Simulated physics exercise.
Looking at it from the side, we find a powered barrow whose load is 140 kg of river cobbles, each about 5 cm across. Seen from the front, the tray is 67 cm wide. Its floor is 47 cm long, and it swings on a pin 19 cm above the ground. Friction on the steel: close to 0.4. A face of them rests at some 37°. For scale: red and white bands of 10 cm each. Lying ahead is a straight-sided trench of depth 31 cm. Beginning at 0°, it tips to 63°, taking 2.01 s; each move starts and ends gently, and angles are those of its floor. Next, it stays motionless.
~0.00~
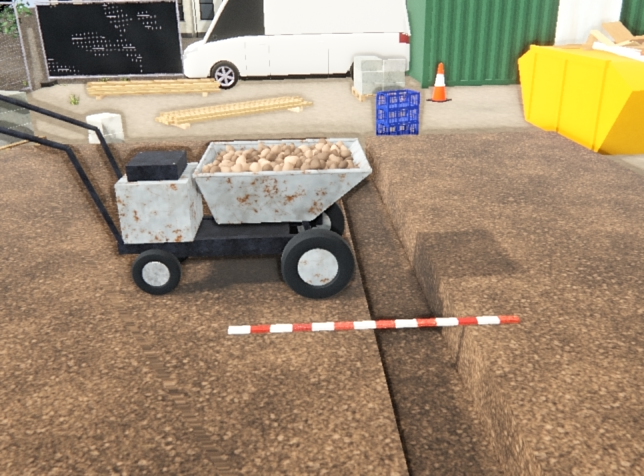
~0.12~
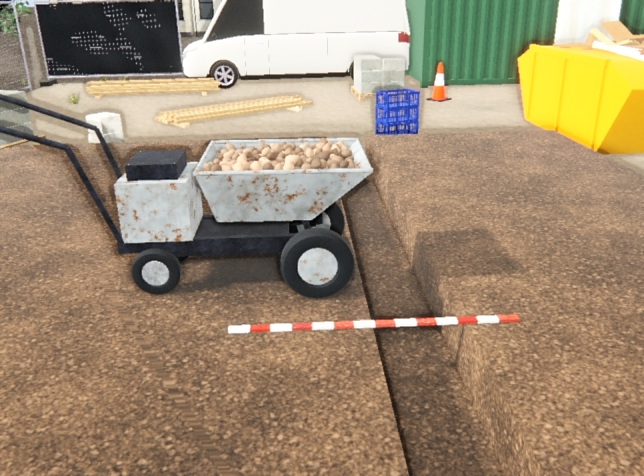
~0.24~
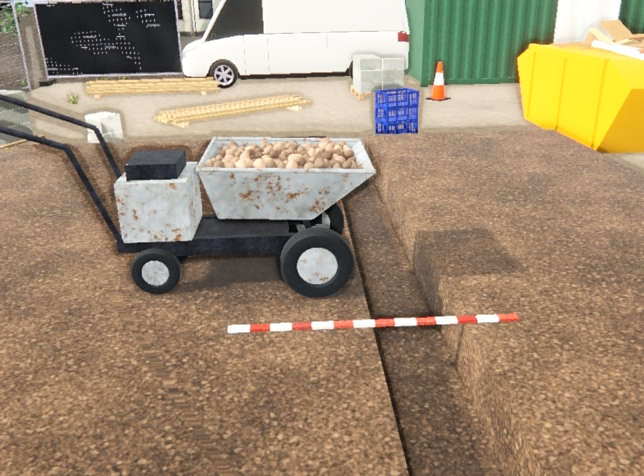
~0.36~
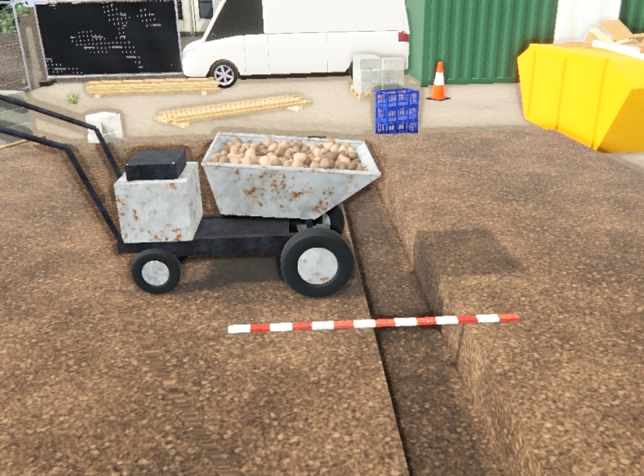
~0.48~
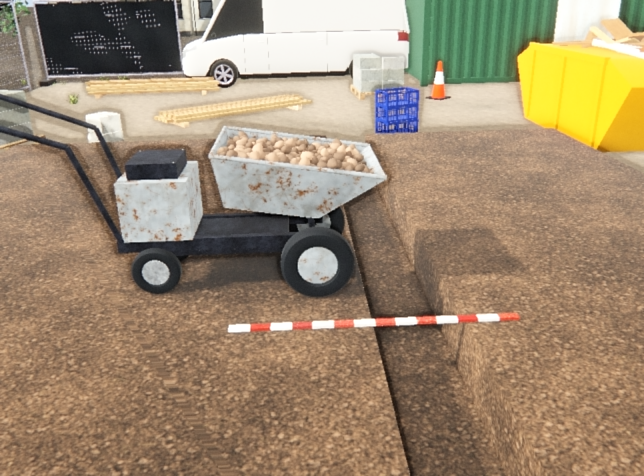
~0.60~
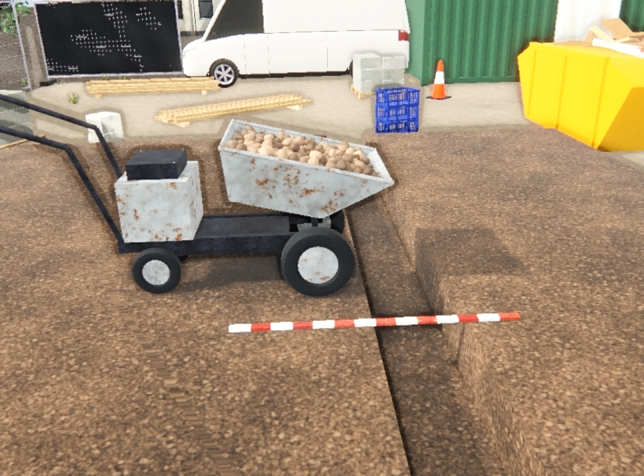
We see a small wheeled barrow loaded with rounded stones standing beside a trench, a red and white pole lying across it. The rusty tray slowly tilts forward to the right, its rear rising, while the wheels stay still.
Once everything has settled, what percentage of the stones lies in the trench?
I would say 51 percent.
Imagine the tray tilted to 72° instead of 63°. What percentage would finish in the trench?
The trench would hold about 55% of it.
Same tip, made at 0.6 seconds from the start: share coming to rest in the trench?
About 30%.
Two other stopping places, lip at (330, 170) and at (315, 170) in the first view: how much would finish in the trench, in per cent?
Estimates: 95 % then 100 %.
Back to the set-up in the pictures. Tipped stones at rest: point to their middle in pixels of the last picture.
The tipped stones centre close to (432, 290).
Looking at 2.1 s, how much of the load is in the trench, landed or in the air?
About 20 per cent by then.
After 1.5 s the floor is at 53°; 98 % in the tray, 1 % in the trench; the foremost stones are at (432, 250).
After 2.1 s the floor is at 63°; 43 % in the tray, 20 % in the trench, 36 % past the trench; the foremost stones are at (538, 270).
After 2.5 s the floor is at 63°; 17 % in the tray, 32 % in the trench, 52 % past the trench; the foremost stones are at (571, 256).
After 4.4 s the floor is at 63°; 0 % in the tray, 51 % in the trench, 49 % past the trench; the foremost stones are at (592, 259).
